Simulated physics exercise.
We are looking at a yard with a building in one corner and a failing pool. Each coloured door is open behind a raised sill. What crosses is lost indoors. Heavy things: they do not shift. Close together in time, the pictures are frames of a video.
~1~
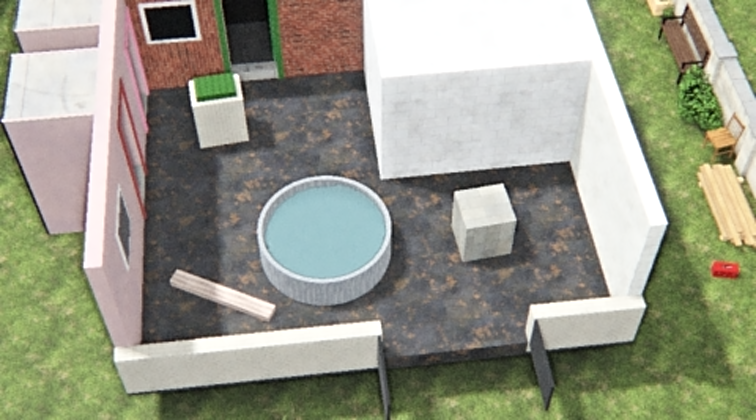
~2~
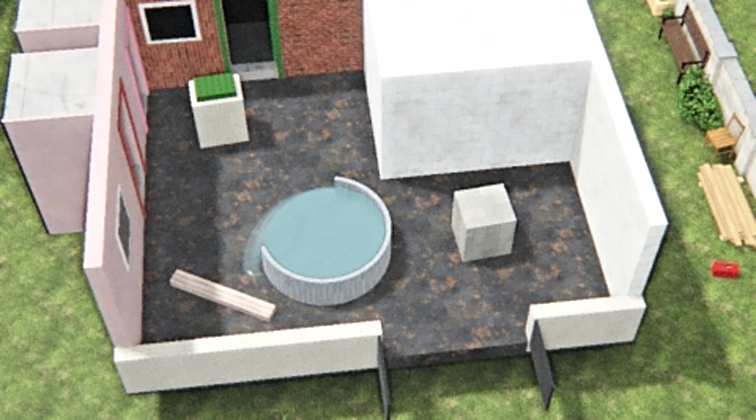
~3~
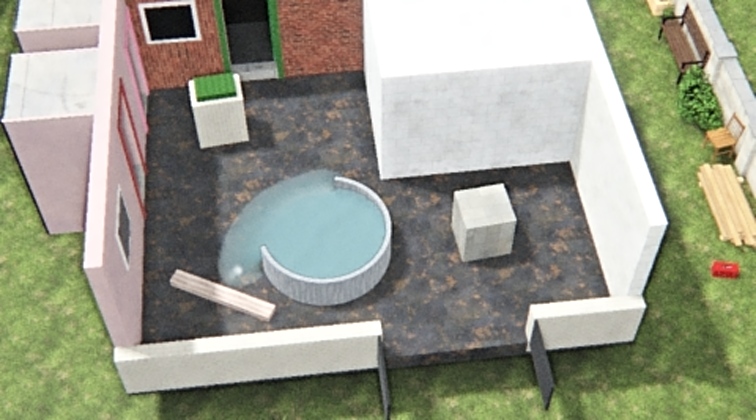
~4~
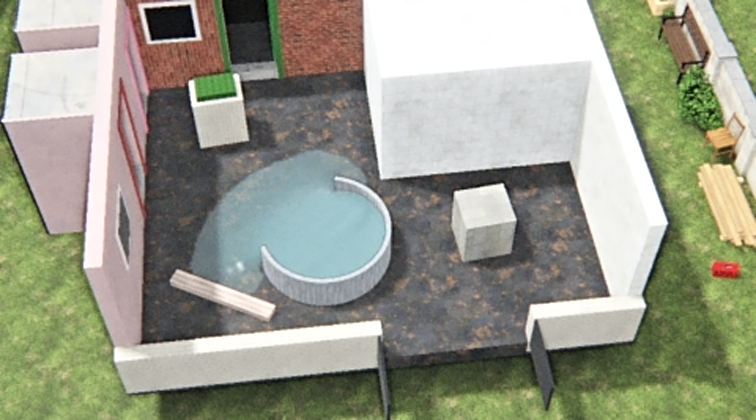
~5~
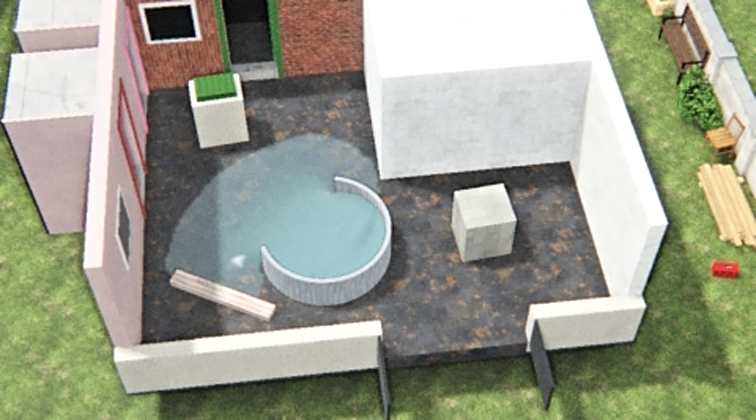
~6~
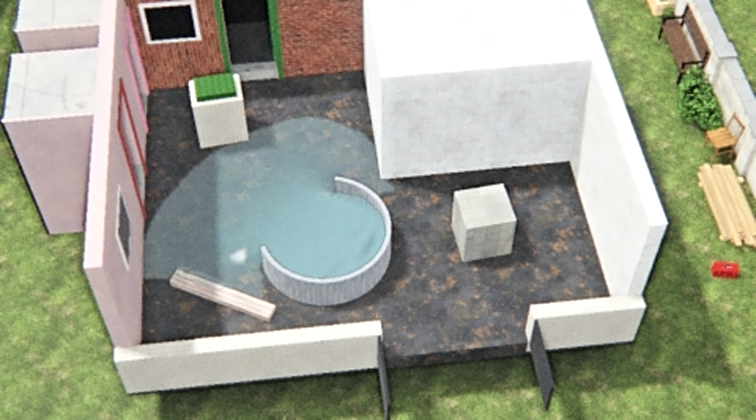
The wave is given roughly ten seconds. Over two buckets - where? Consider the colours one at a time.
Result: I predict the pink door will overshoot two buckets; I predict the green door will remain at two buckets or below; I predict the red door will remain at two buckets or below.
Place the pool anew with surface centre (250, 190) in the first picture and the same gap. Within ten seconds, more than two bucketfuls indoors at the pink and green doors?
Result per door: Pink gets past it; green does not reach it.
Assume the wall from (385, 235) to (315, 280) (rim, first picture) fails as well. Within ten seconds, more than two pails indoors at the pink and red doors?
In short: The pink door falls short; the red door falls short.
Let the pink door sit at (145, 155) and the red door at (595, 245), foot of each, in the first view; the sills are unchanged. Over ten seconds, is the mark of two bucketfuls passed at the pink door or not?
Note - pink one: Beyond the mark.
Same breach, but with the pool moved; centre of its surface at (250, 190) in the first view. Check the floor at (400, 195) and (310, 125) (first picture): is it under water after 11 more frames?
Result: Spared; inundated.
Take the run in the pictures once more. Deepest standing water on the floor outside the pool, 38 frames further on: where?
My finger goes to (356, 198).
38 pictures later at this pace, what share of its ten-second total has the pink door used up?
My figure is 95 in a hundred.
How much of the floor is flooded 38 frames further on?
The answer is around 65 per cent.
A moment on, water covers 40 % of the floor; the pink door not reached, the green door wet at the sill, nothing in, the red door wet at the sill, nothing in.
Next, water covers 45 % of the floor; the pink door wet at the sill, nothing in, the green door wet at the sill, nothing in, the red door wet at the sill, nothing in.
Then, water covers 50 % of the floor; the pink door over two buckets in, the green door wet at the sill, nothing in, the red door wet at the sill, nothing in.
Later, water covers 65 % of the floor; the pink door far over two buckets in, the green door wet at the sill, nothing in, the red door wet at the sill, nothing in.
In the end, water covers 80 % of the floor; the pink door far over two buckets in, the green door wet at the sill, nothing in, the red door wet at the sill, nothing in.
